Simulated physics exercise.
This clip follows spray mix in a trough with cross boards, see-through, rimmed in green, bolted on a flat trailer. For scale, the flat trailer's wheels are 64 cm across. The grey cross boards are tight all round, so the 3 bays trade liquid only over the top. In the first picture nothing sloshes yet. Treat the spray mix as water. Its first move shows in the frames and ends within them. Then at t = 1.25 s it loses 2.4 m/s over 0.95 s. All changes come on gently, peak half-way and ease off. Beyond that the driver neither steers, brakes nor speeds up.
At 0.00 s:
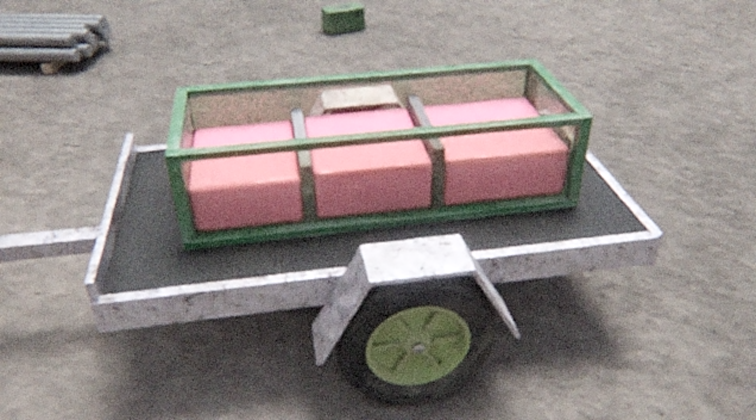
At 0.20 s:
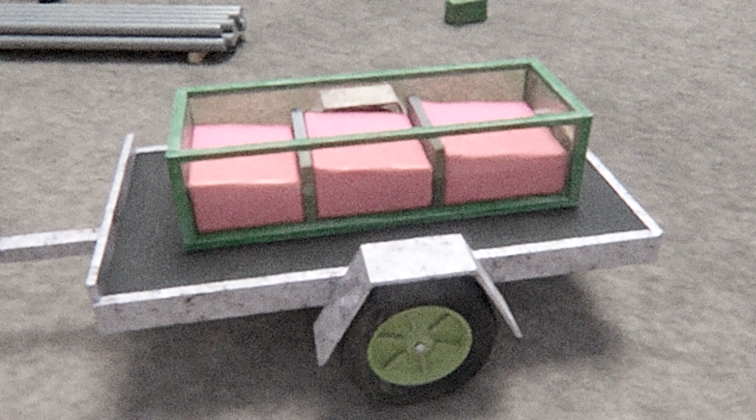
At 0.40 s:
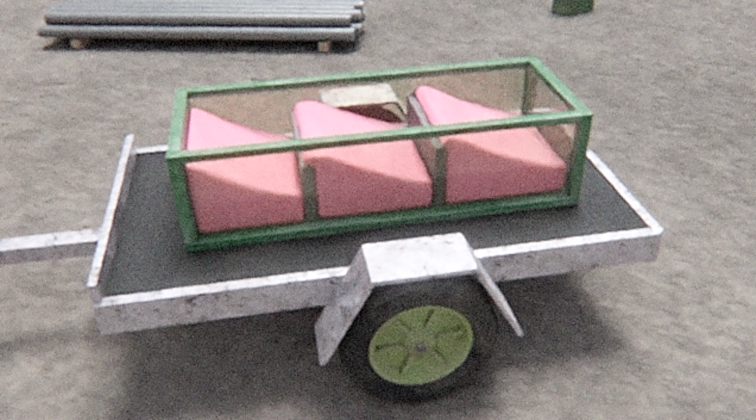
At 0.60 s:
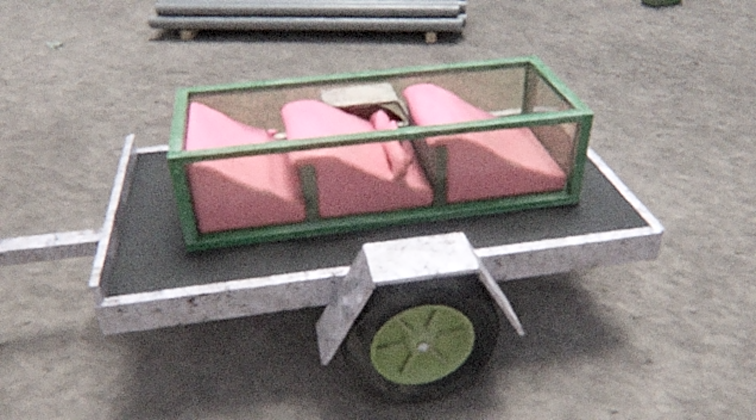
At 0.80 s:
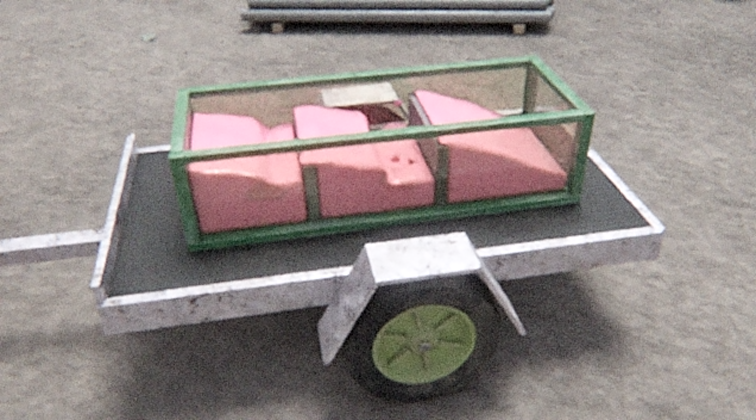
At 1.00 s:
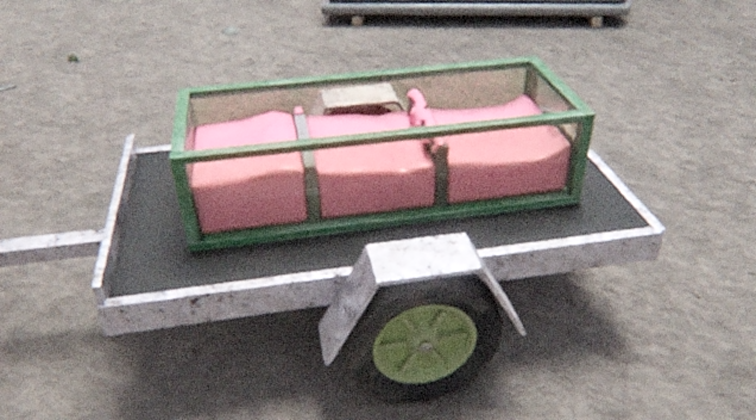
On bare grey ground, a flat trailer carries a see-through, green-rimmed trough of pink liquid in three bays, moving left past stacked pipes. The level liquid surges up toward the left of each bay, slops over the cross boards, then drops back and settles flatter, with small splashes by the right board.
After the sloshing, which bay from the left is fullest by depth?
It is deepest in the first one.
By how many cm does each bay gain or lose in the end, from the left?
From the left: 4 up, 2 up, 6 down.
By 1.50 s left to right it is 26, 22, 20 cm deep.
By 2.10 s left to right it is 30, 22, 17 cm deep.
By 2.70 s left to right it is 29, 23, 17 cm deep.
By 5.18 s left to right it is 27, 25, 17 cm deep.
